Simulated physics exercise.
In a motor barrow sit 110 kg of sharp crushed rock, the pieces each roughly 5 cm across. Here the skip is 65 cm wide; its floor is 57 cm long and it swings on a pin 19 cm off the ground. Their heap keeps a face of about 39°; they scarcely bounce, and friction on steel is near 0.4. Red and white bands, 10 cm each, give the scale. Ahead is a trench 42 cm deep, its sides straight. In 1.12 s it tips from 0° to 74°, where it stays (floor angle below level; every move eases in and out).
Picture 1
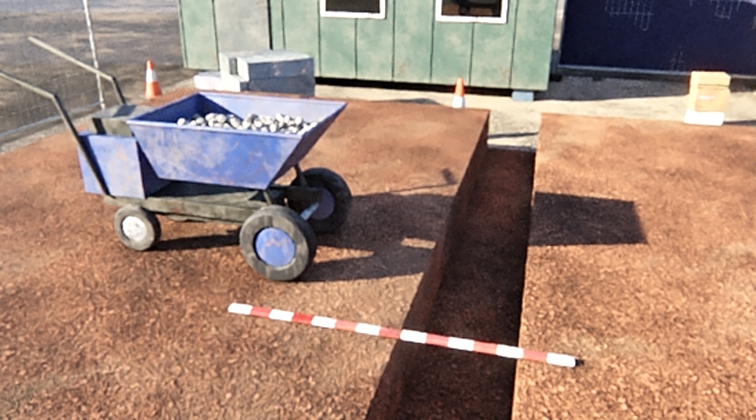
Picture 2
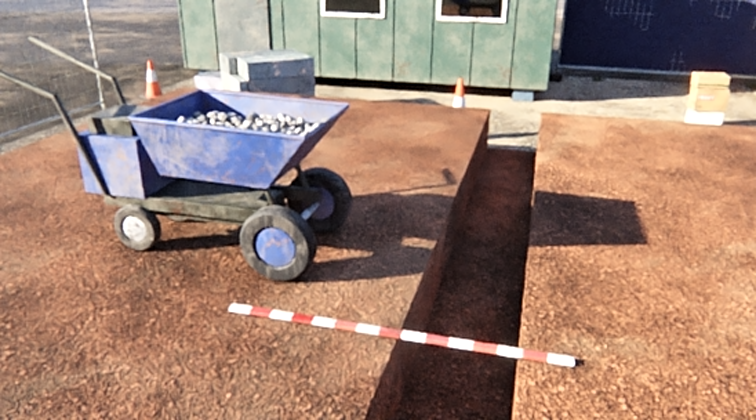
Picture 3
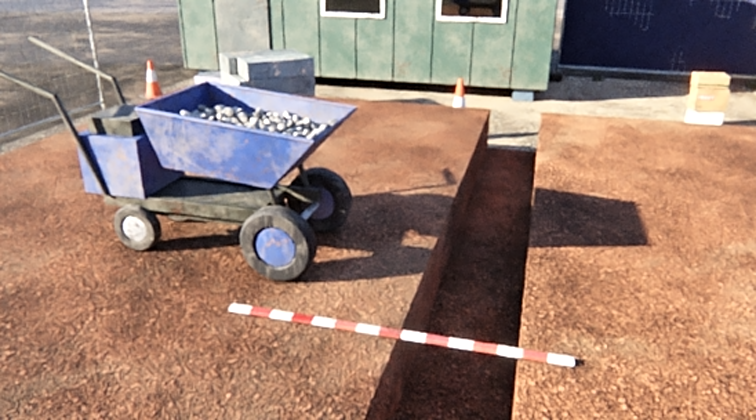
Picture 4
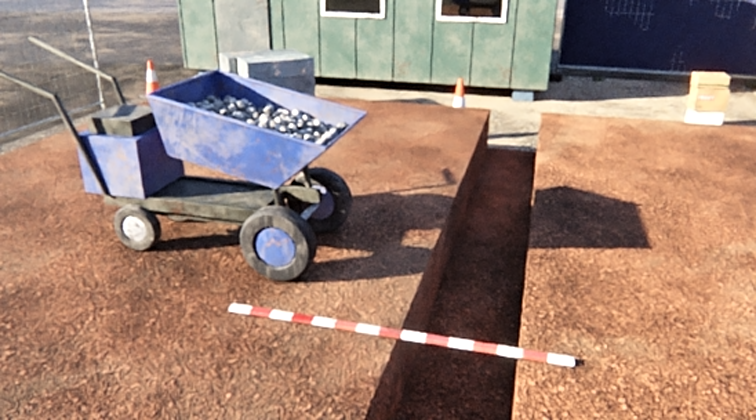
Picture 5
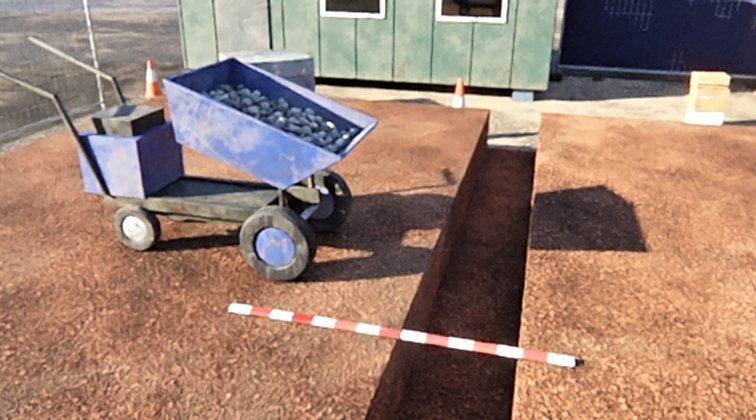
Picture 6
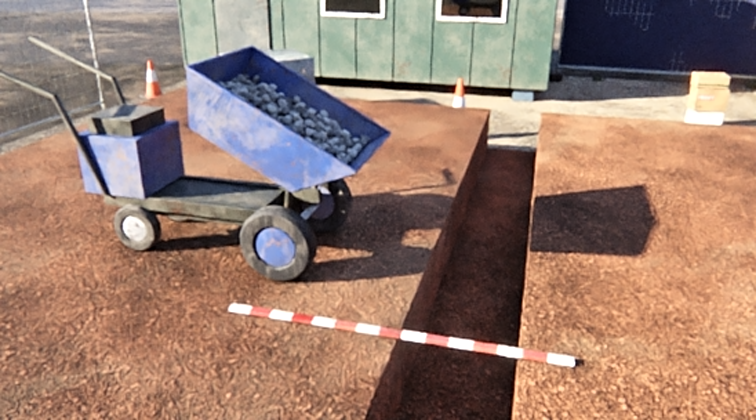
A green shed with two white-framed windows stands at the back of a sunlit yard of reddish-brown gravelly ground, seen from slightly above by a still camera. At left, a blue motor barrow holds grey stones, with orange cones behind, while a red and white banded pole lies across a dark, straight-sided trench. The barrow's skip tilts steadily forward to the right, its rear rising, while the wheels stay put.
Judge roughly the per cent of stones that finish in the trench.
An estimated 98 per cent finish in the trench.
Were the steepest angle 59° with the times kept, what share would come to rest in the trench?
Share in trench: Approx. 20%.
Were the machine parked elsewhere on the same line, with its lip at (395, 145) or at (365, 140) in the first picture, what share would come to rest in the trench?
Roughly 60 percent for the first, and 95 percent for the second.
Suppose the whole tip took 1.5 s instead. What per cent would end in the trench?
It'd be some 100 per cent.
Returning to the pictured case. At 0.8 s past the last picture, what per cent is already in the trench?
30 per cent or so by then.
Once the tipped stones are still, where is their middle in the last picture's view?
I'd point to around (466, 333).
Then, 0.4 s after the last picture the floor is at 62°, 100 % in the skip; the foremost stones are at (392, 208).
Then, 0.8 s after the last picture the floor is at 74°, 69 % in the skip, 4 % short of the trench, 28 % in the trench; the foremost stones are at (484, 334).
Then, 1.1 s after the last picture the floor is at 74°, 29 % in the skip, 3 % short of the trench, 67 % in the trench; the foremost stones are at (514, 349).
Then, 3.0 s after the last picture the floor is at 74°, 0 % in the skip, 2 % short of the trench, 98 % in the trench; the foremost stones are at (515, 336).
